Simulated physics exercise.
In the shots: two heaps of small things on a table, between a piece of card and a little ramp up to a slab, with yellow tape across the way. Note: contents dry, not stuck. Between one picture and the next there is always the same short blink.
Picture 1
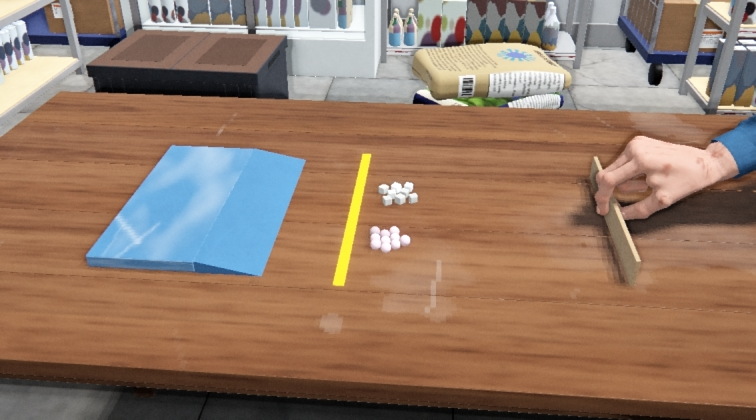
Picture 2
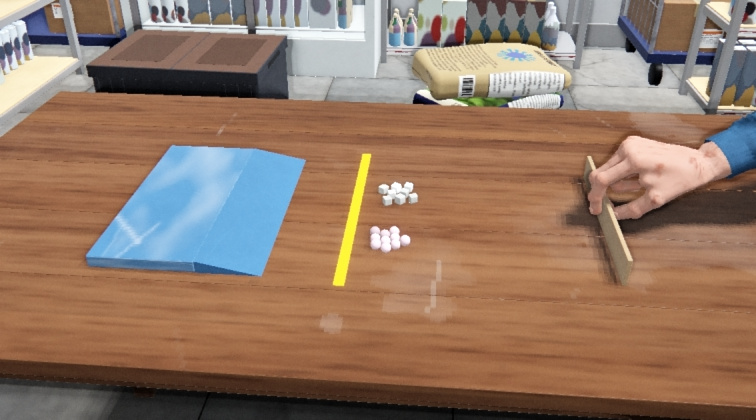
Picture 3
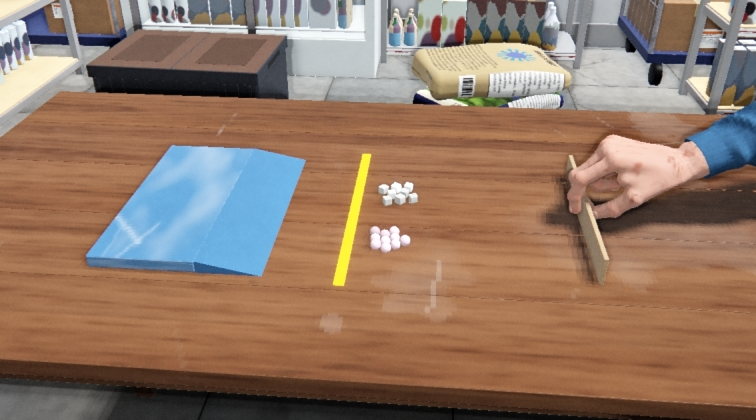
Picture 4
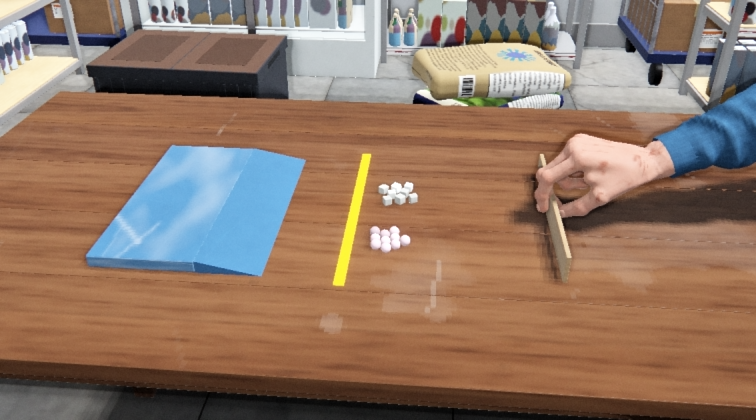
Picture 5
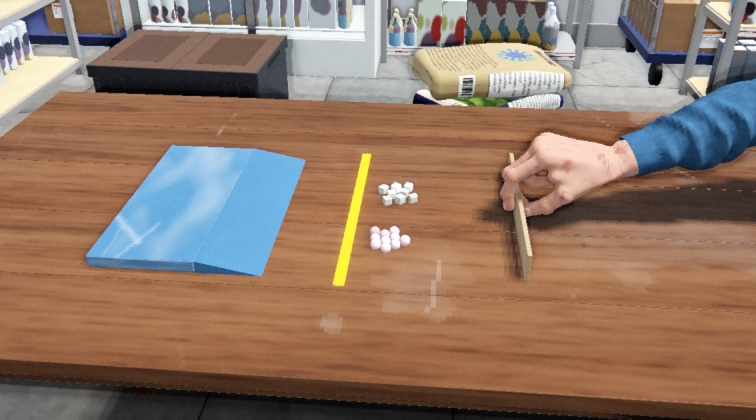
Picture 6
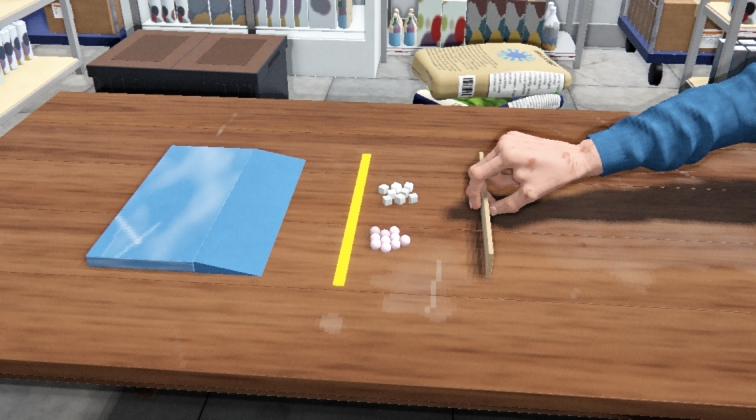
A hand slid an upright piece of card leftward across a wooden table, toward two small heaps of white and pale pink bits that stayed still beside yellow tape and a blue ramp.
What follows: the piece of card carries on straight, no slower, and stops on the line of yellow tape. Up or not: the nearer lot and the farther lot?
The nearer lot gets partly up; the farther lot never gets up.
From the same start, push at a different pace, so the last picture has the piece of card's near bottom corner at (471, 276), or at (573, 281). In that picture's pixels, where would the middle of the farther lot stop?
Near (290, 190) in the first try and near (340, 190) in the second.
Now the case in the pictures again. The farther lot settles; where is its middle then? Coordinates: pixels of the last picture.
Centre at rest, last frame: Approx. (298, 189) px.
Then, 0.14 s after the last picture, piece of card still moving, near (405, 193); nearer lot all short of the ramp; farther lot all short of the ramp.
Then, 0.29 s after the last picture, piece of card stopped at the yellow tape; nearer lot all short of the ramp; farther lot all short of the ramp.
Then, 0.57 s after the last picture, piece of card stopped at the yellow tape; nearer lot most past the top, about a quarter on the ramp; farther lot a small part on the ramp, most short of the ramp.
By the end, piece of card stopped at the yellow tape; nearer lot all past the top; farther lot none past the top, a small part on the ramp, most short of the ramp.
